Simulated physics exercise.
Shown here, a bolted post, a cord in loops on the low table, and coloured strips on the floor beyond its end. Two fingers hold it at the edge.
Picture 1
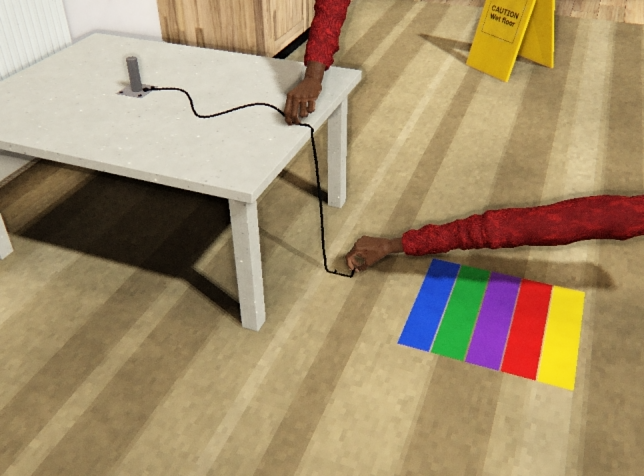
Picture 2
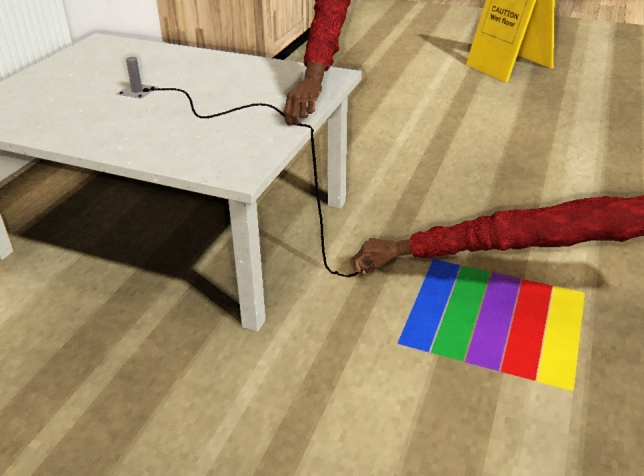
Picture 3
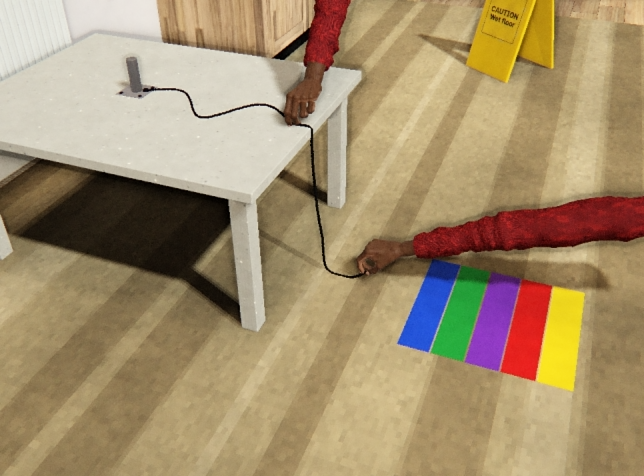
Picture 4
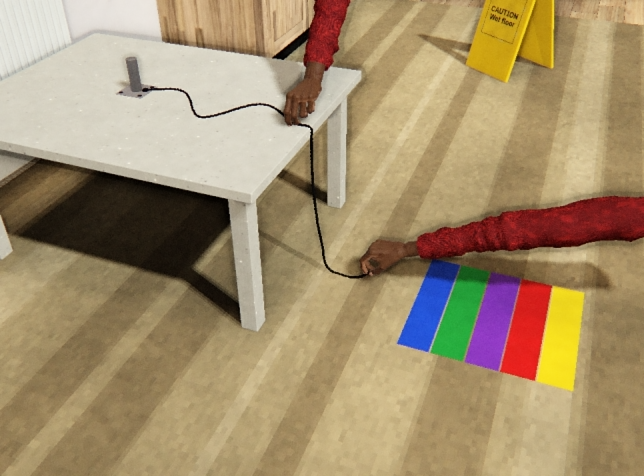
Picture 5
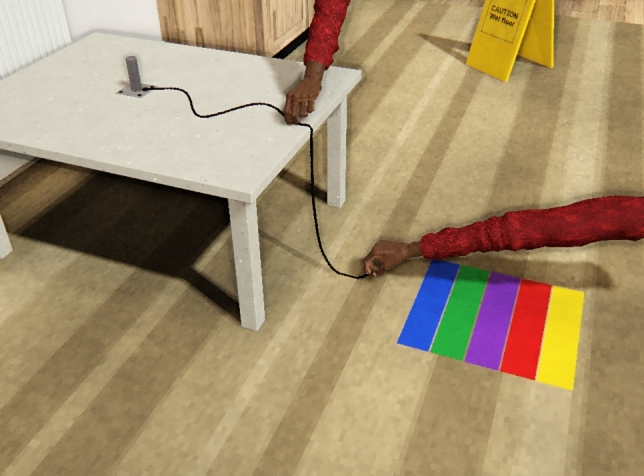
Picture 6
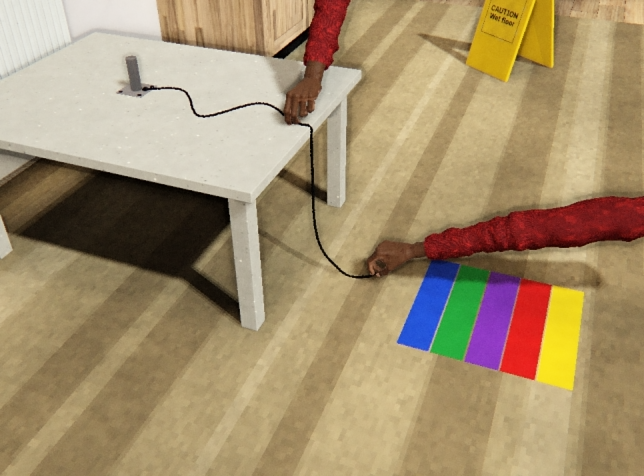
In a room with a brown striped floor, a fixed view looks down on a pale table at left and a yellow caution sign at upper right. A black cord runs from a small grey upright object across the tabletop, under one red-sleeved hand at the edge, and down to another beside blue, green, purple, red and yellow strips. The lower hand draws the cord's end slightly rightward while the upper hand stays still.
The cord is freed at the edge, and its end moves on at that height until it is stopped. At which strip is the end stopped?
It halts on the red strip.
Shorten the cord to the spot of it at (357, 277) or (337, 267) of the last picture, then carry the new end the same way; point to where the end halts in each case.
Near (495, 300) and (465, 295).
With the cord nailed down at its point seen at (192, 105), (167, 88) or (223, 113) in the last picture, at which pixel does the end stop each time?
Near (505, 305), (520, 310) and (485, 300).
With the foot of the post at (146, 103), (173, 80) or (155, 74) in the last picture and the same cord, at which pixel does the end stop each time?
Near (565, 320), (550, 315) and (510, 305).
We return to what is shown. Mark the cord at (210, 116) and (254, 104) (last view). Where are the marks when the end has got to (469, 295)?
At (244, 111), then (287, 120).
Soon after, end near (469, 295); over green.
After that, end near (505, 304); over purple.
At the stop, end near (528, 309); over red. Over red.
